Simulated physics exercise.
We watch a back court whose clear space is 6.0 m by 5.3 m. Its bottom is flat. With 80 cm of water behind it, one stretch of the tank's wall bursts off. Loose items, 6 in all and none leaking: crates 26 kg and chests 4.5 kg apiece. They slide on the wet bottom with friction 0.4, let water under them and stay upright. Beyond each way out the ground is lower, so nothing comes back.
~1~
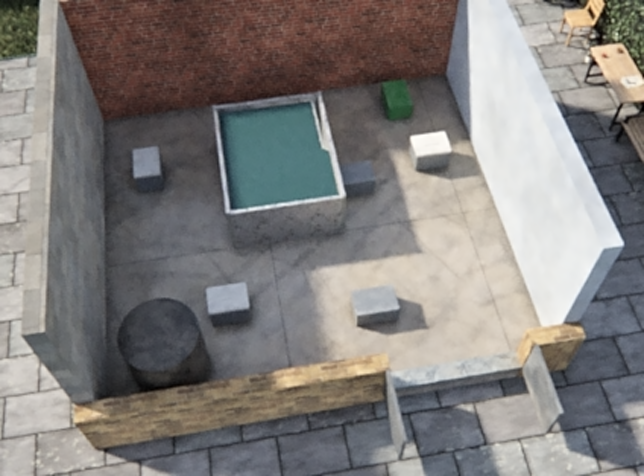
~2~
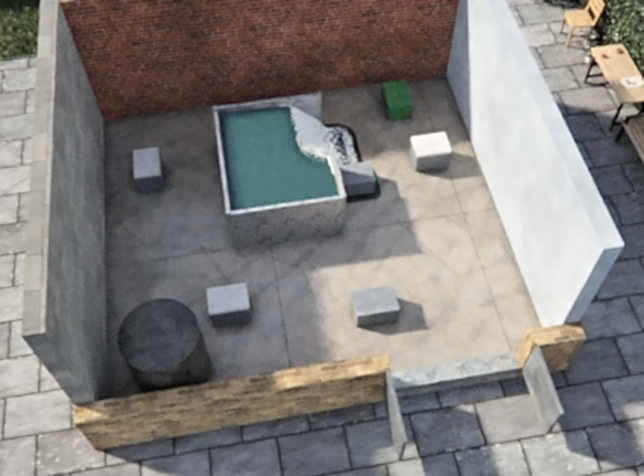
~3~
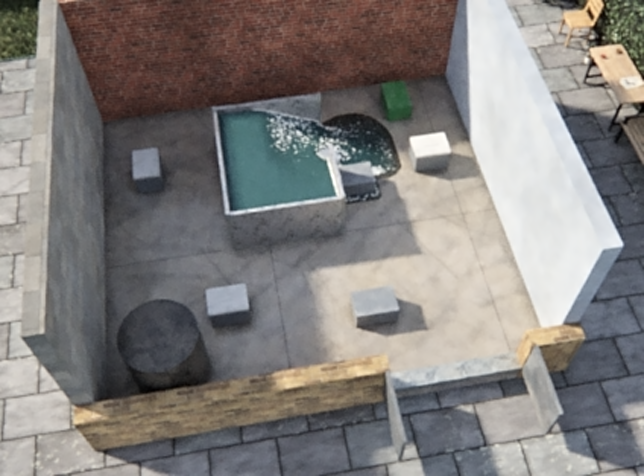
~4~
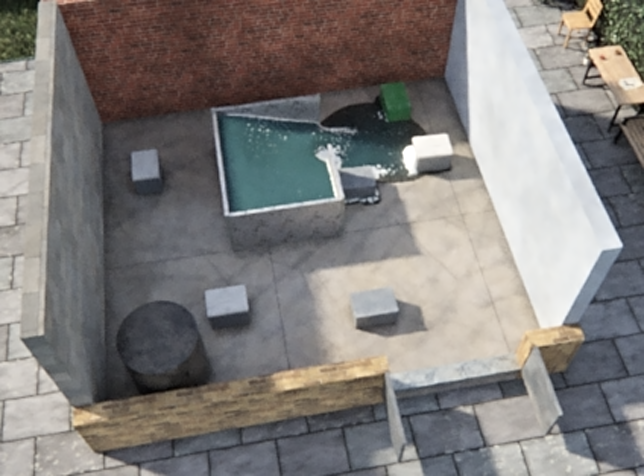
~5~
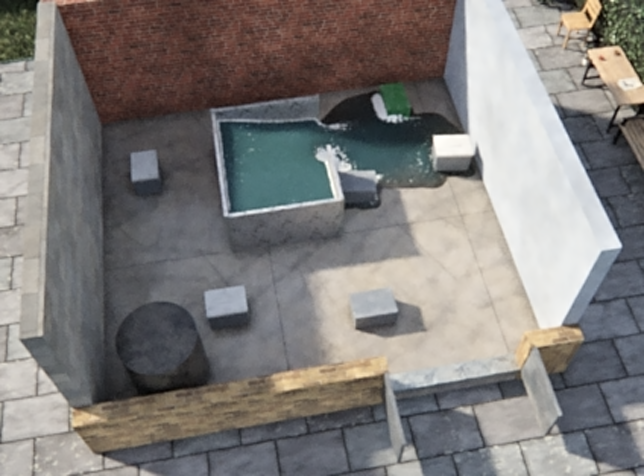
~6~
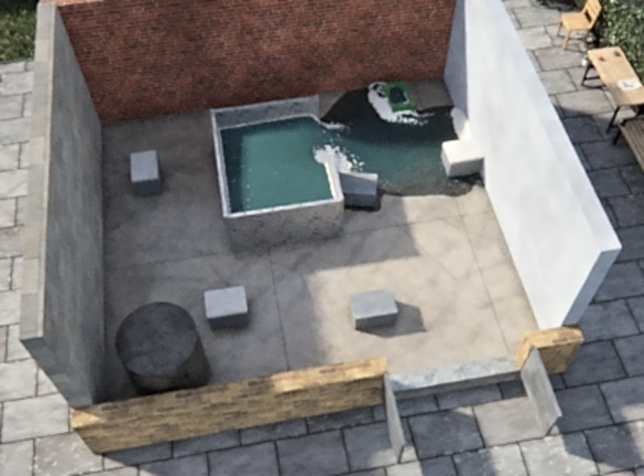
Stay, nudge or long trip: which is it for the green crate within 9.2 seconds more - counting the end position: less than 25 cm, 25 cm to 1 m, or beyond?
Green crate travels far.
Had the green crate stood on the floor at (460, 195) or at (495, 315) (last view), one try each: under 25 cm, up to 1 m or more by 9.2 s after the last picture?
In turn: It ends far away; it gets carried off.
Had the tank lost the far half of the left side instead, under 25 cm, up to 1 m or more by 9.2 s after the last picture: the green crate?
In that case the green crate ends far away.
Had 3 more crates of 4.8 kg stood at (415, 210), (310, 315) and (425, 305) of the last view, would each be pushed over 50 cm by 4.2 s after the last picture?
In turn: Past it, less, over.
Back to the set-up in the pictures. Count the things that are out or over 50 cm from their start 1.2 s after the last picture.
By then 1.
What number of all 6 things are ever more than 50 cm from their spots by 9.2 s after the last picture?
That makes 3.
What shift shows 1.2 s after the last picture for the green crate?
About 40 cm.
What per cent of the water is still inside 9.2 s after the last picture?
About 62 per cent.
Then, 1.2 s after the last picture the green crate is near (417, 75), 0.4 m from its start, afloat; 0 of 6 are out; 2 afloat.
Then, 3.8 s after the last picture the green crate is near (372, 86), 0.4 m from its start, afloat; 1 of 6 are out; 1 afloat.
Then, 6.2 s after the last picture the green crate is near (267, 108), 2.1 m from its start, aground; 1 of 6 are out; 1 afloat.
Then, 9.2 s after the last picture the green crate is near (265, 107), 2.2 m from its start, aground; 1 of 6 are out; 2 afloat.
